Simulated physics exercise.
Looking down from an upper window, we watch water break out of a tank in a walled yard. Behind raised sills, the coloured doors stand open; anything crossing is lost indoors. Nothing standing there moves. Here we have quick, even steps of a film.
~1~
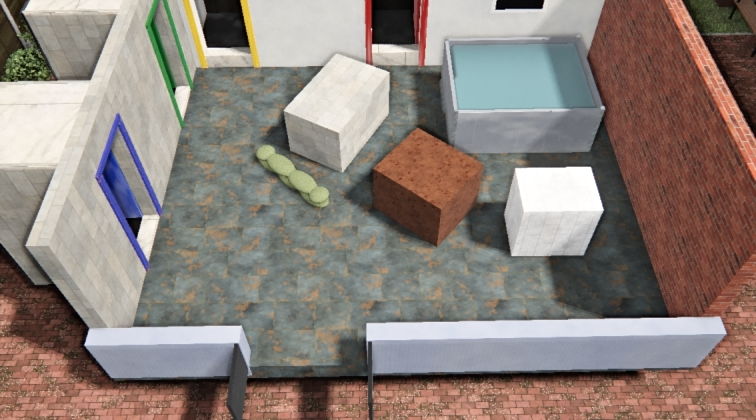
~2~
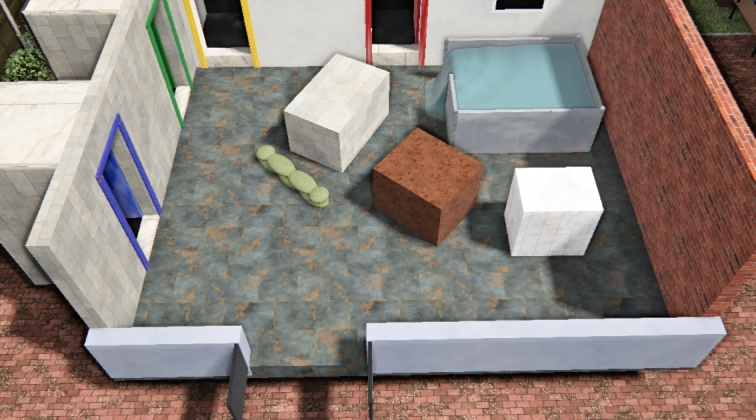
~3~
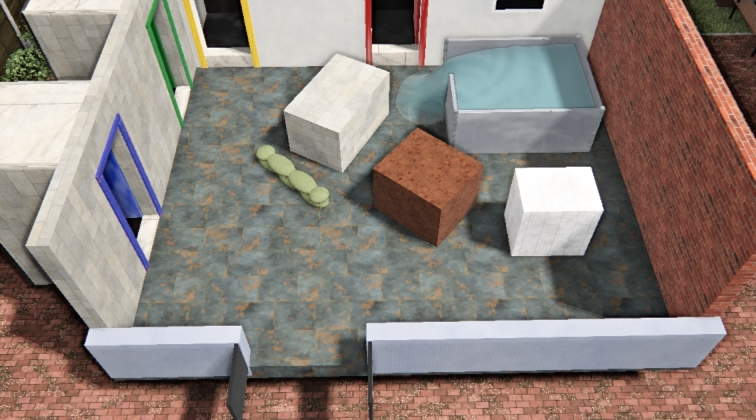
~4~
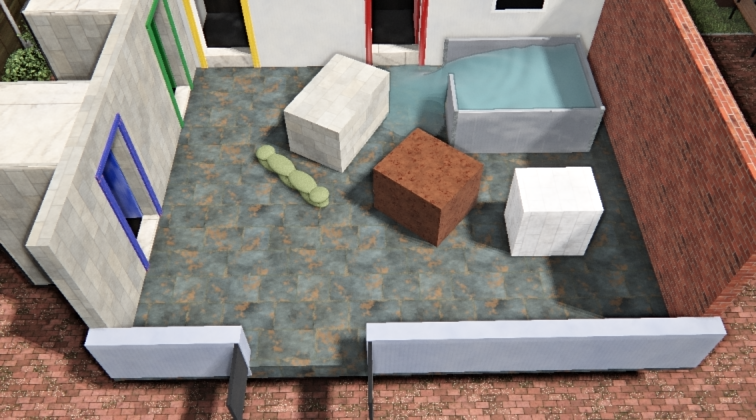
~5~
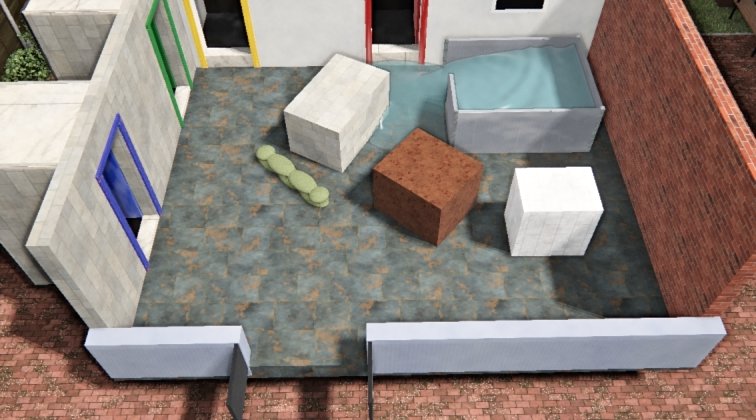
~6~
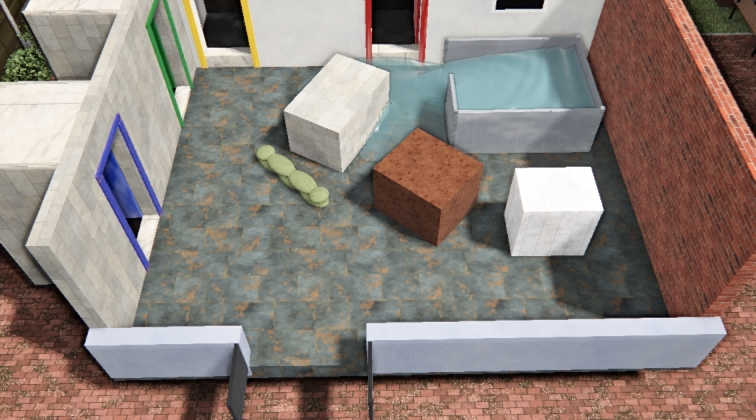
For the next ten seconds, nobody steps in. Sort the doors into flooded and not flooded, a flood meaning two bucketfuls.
Sorted: Red door - not flooded; blue door - not flooded; yellow door - not flooded; green door - flooded.
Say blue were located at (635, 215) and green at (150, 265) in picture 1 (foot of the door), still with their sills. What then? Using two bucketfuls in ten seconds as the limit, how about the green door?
My reading: Green stays within the limit.
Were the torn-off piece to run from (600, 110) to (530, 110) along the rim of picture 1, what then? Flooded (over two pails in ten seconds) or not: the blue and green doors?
Well, blue is swamped, while green is safe.
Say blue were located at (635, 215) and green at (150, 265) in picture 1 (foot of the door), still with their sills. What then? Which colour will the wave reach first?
Going by the pictures, it's the one in red.
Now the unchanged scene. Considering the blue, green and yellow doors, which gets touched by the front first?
Looks like the door marked yellow gets there first.
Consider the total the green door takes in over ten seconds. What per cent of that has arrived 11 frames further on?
That comes out to 10 per cent by my count.
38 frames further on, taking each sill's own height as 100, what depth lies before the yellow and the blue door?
The first comes to about 50 percent, the second to about 90 percent.
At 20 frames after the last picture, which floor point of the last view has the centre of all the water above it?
Point: (399, 120).
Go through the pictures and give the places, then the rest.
The first picture shows still water in the water tank at (520, 76).
In the second picture, water pours out at (448, 83) and has run to (439, 79).
In the third picture, water pours out at (448, 86) and has run to (399, 107).
In the fourth picture, the front is at a hidden place, out from the gap at (447, 87).
In the fifth picture, the front is at a hidden place, out from the gap at (447, 88).
In the sixth picture, water pours out at (447, 87) and has run to a hidden place.
A moment on, water covers 20 % of the floor; the red door under two buckets in, the blue door not reached, the yellow door wet at the sill, nothing in, the green door not reached.
Next, water covers 30 % of the floor; the red door under two buckets in, the blue door not reached, the yellow door wet at the sill, nothing in, the green door over two buckets in.
Then, water covers 60 % of the floor; the red door under two buckets in, the blue door wet at the sill, nothing in, the yellow door under two buckets in, the green door far over two buckets in.
Later, water covers 75 % of the floor; the red door under two buckets in, the blue door wet at the sill, nothing in, the yellow door under two buckets in, the green door far over two buckets in.
In the end, water covers 95 % of the floor; the red door under two buckets in, the blue door wet at the sill, nothing in, the yellow door under two buckets in, the green door far over two buckets in.
